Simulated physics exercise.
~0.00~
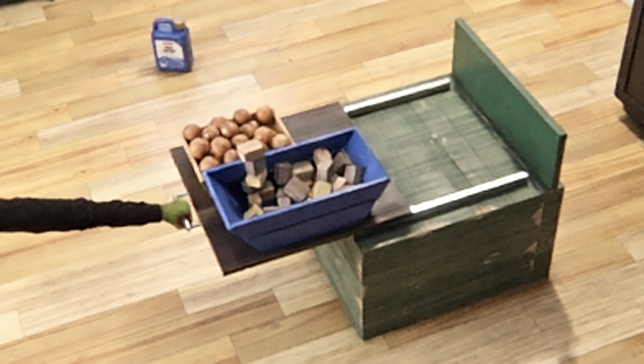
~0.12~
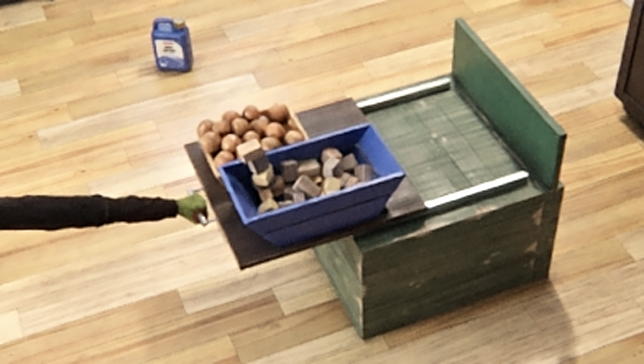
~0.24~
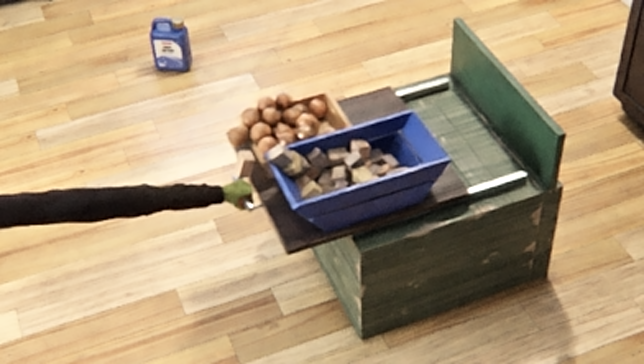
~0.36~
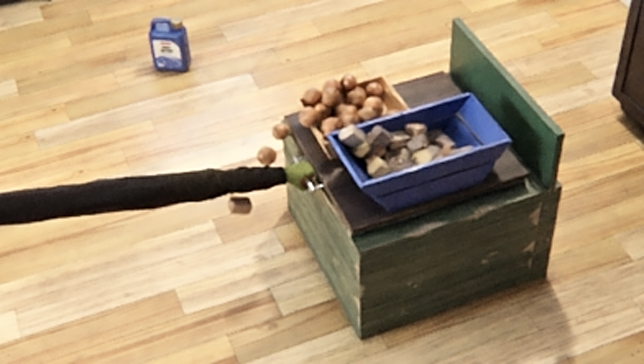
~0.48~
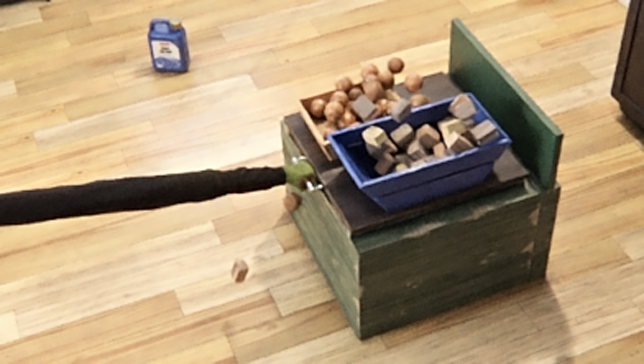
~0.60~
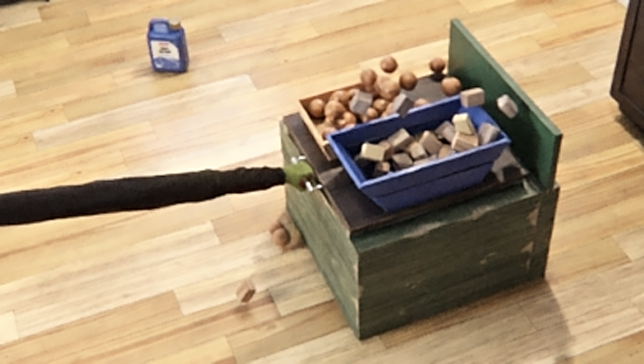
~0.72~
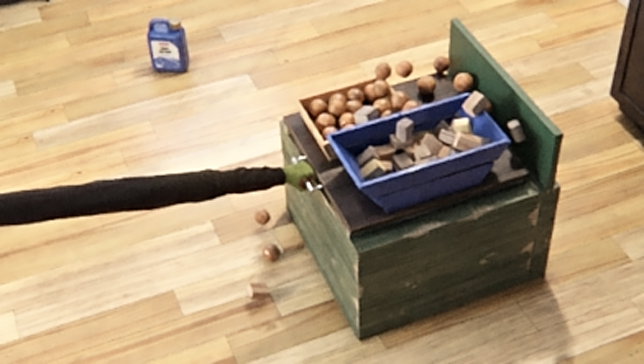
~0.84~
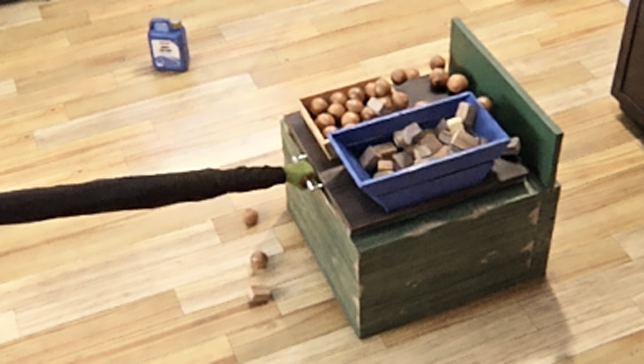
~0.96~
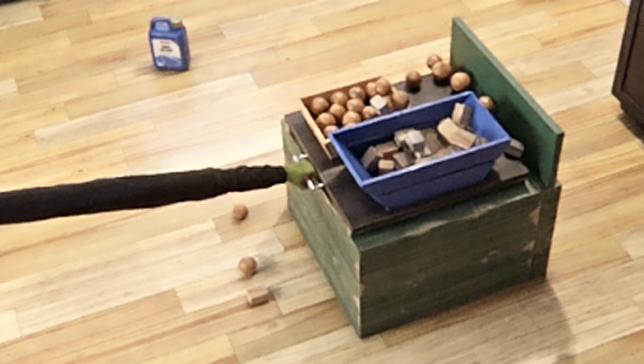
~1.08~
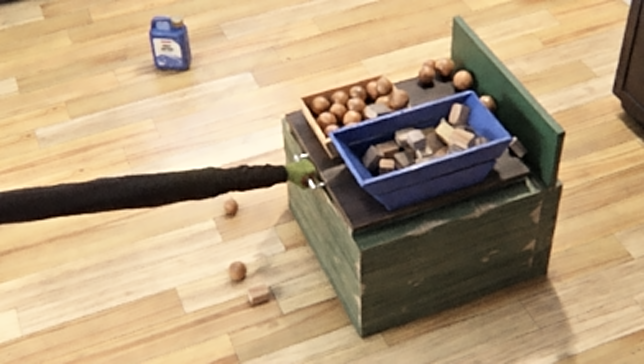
On a wooden floor, an arm shoves a loaded shelf rightward, spilling round onions and blocks.
